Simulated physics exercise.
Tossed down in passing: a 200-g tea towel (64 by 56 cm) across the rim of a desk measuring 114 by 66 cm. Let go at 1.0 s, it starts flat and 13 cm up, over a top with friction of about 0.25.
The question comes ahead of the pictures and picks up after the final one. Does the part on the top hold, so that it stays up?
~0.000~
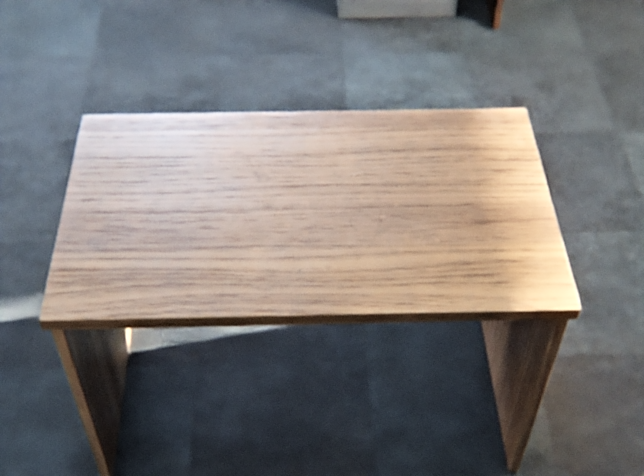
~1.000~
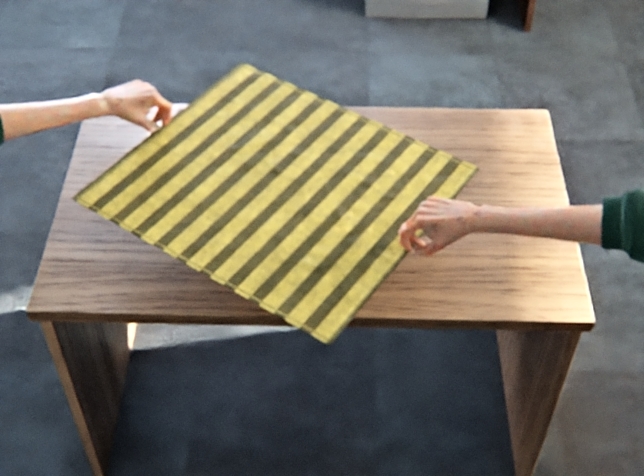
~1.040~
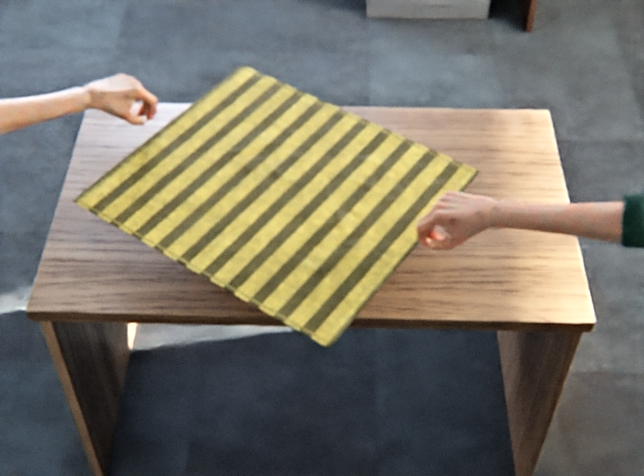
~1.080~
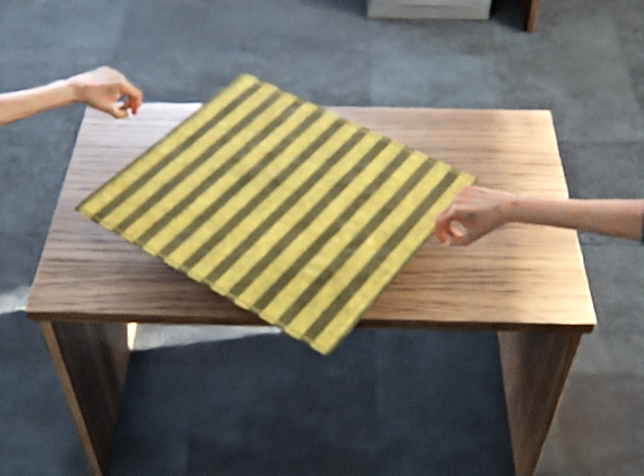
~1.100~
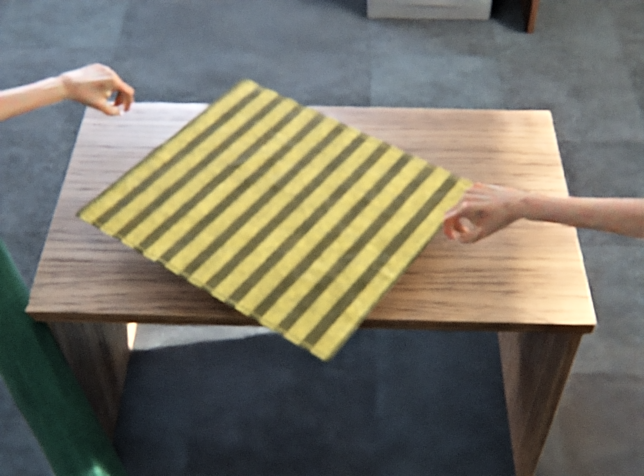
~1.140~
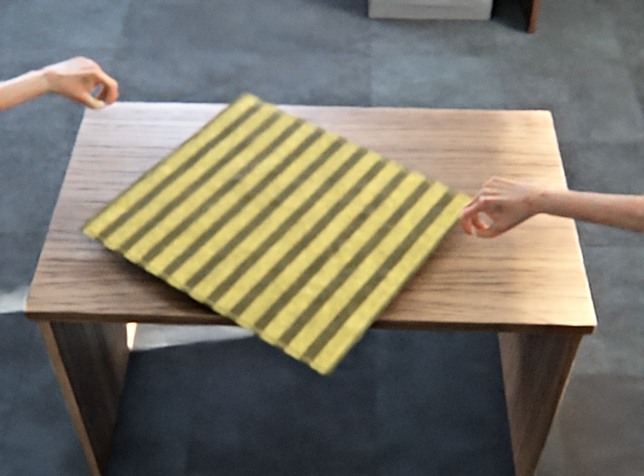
Yes, it doesn't go anywhere.
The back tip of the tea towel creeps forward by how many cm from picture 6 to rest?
0 cm.
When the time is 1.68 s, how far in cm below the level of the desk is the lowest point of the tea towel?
Depth under surface at that time: Approx. 10 centimetres.
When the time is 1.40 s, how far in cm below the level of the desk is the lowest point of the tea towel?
About 8 cm.
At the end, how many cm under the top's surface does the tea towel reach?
Around 16 centimetres.
After 1.4 s, 90 % of the tea towel is still over the top.
After 1.7 s, 90 % of the tea towel is still over the top.
After 1.9 s, 90 % of the tea towel is still over the top.
After 2.2 s, 90 % of the tea towel is still over the top.
After 4.4 s, 90 % of the tea towel is still over the top.
